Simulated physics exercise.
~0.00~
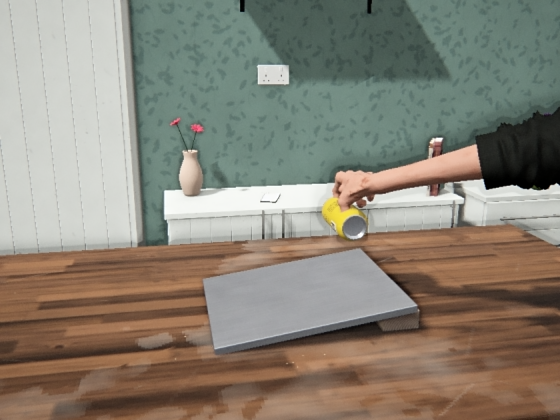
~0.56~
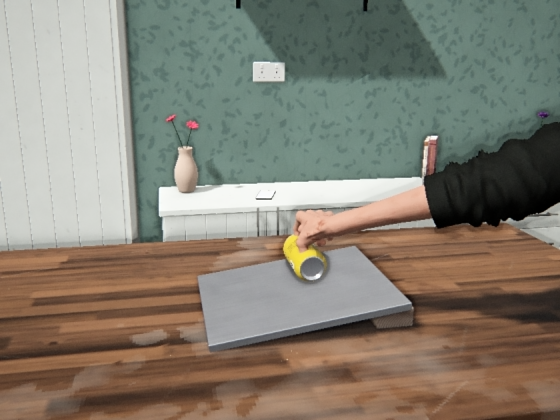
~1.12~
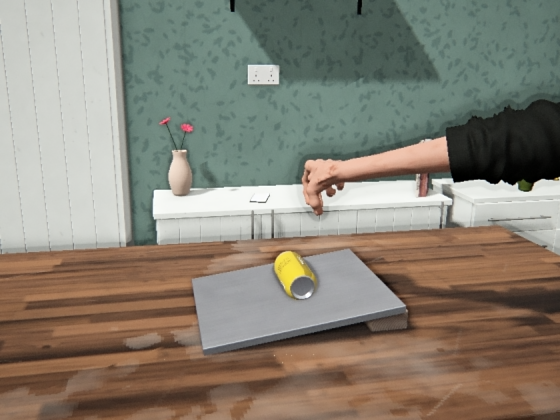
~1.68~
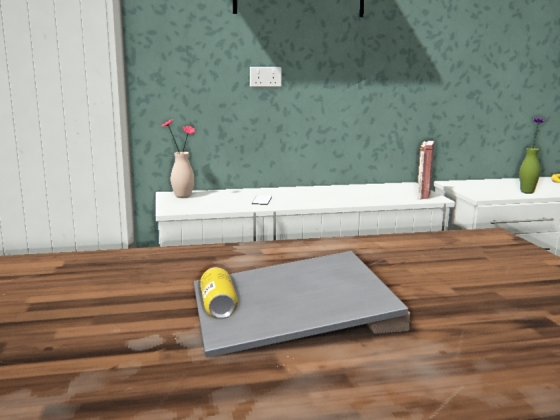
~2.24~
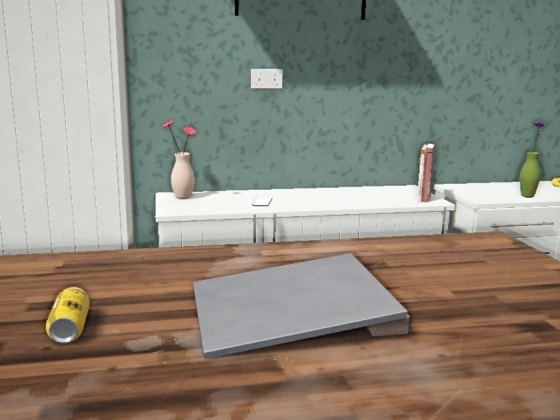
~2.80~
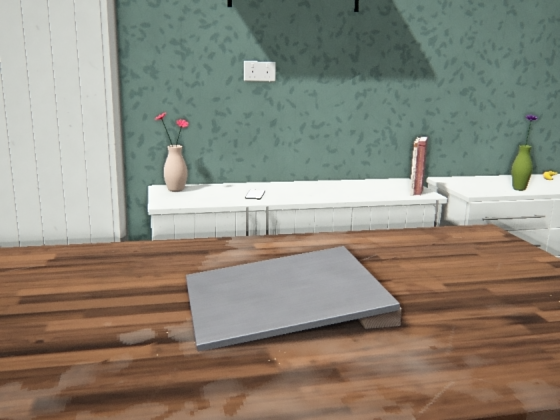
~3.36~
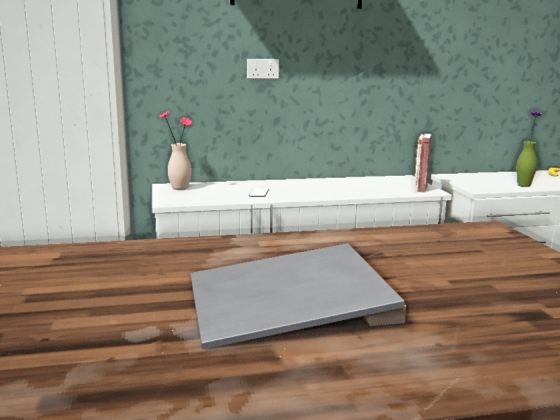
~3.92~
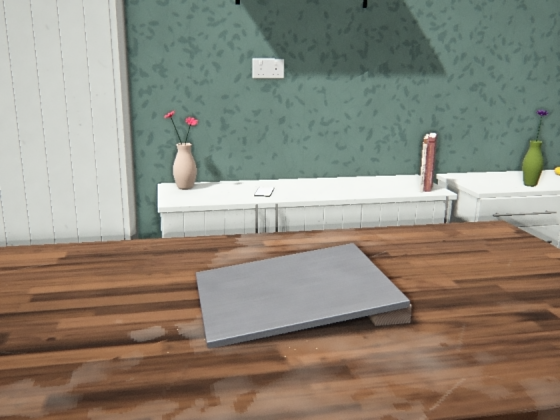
A bare hand in a black sleeve reaches in from the right, holding a yellow can on its side above a grey board, in a room seen from a slightly swaying view across a wooden table. The board is propped on a block at its right, with vases of flowers on white cabinets against a patterned green wall behind. The hand lowers the can onto the board, lets go and draws back. The can rolls left down the slope, leaves the board and continues across the tabletop. It passes out of view on the left, leaving the board in place.
